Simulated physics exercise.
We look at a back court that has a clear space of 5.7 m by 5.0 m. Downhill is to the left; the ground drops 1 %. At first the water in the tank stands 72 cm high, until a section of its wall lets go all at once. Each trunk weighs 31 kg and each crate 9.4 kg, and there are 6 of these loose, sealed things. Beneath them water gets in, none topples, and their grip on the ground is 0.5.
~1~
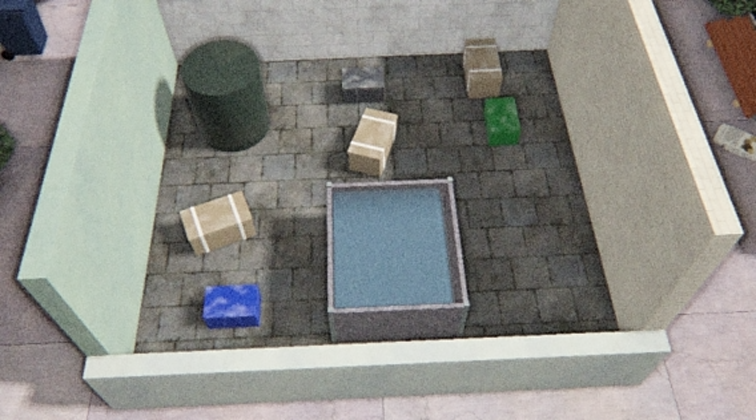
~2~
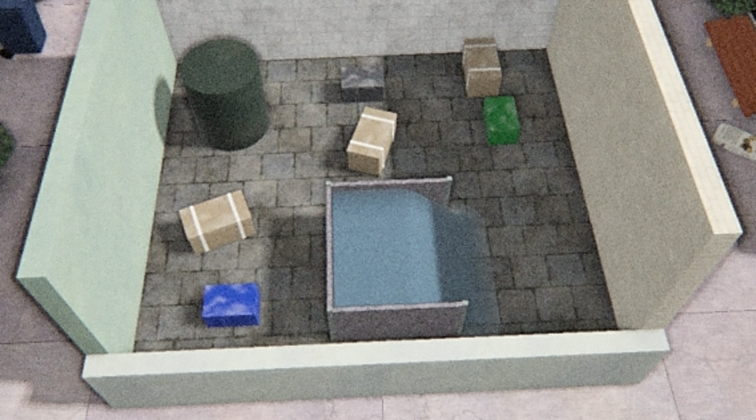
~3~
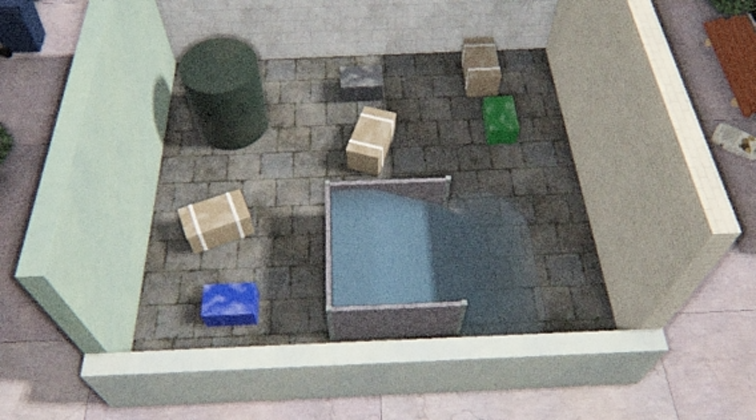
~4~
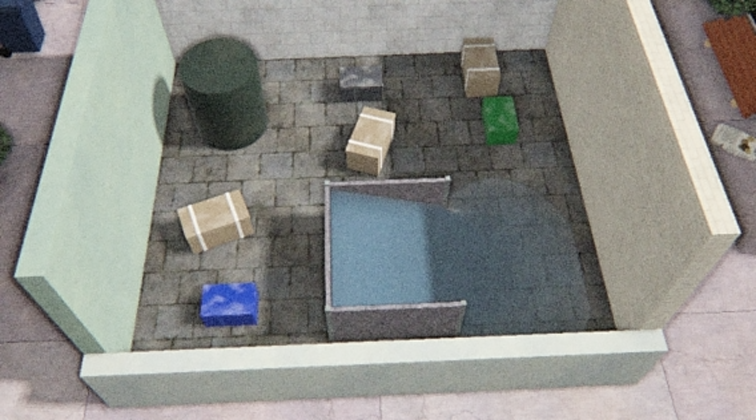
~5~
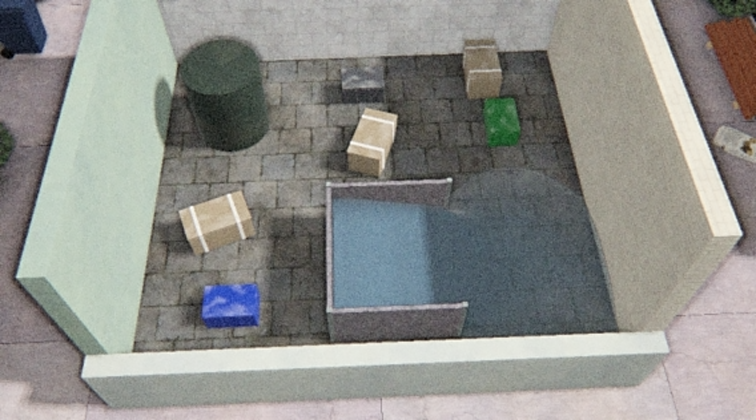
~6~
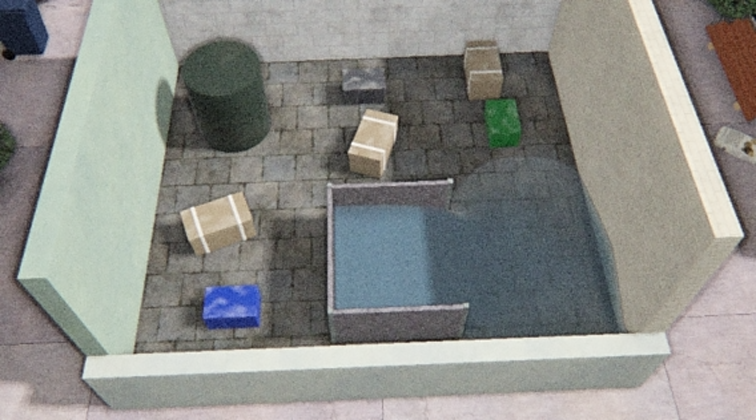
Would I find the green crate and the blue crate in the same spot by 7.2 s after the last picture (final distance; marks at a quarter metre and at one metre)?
By the end the green crate is well away and the blue crate is close to its start.
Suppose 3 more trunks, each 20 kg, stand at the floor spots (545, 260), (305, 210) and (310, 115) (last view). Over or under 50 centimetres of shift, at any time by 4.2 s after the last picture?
Note, same order as listed: Beyond the limit, inside the limit, inside the limit.
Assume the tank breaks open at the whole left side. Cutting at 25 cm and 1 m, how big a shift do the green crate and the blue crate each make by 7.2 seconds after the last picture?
Log: Green crate large displacement; blue crate large displacement.
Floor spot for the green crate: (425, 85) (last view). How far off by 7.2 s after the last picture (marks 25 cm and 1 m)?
Observed: Object goes well off.
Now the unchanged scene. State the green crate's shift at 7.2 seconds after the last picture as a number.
Around 400 cm from where it started.
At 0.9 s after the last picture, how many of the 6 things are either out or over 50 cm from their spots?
0.
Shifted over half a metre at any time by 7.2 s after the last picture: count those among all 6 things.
The count comes to 3.
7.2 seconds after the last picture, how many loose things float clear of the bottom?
Total: 4.
Then, 0.9 s after the last picture the green crate is near (504, 116), 0.0 m from its start, aground; the blue crate is near (231, 301), 0.0 m from its start, aground; 0 afloat.
Then, 2.8 s after the last picture the green crate is near (373, 89), 1.9 m from its start, afloat; the blue crate is near (231, 301), 0.0 m from its start, aground; 2 afloat.
Then, 4.8 s after the last picture the green crate is near (286, 135), 3.0 m from its start, aground; the blue crate is near (231, 301), 0.0 m from its start, aground; 1 afloat.
Then, 7.2 s after the last picture the green crate is near (289, 293), 3.9 m from its start, afloat; the blue crate is near (228, 304), 0.0 m from its start, afloat; 4 afloat.
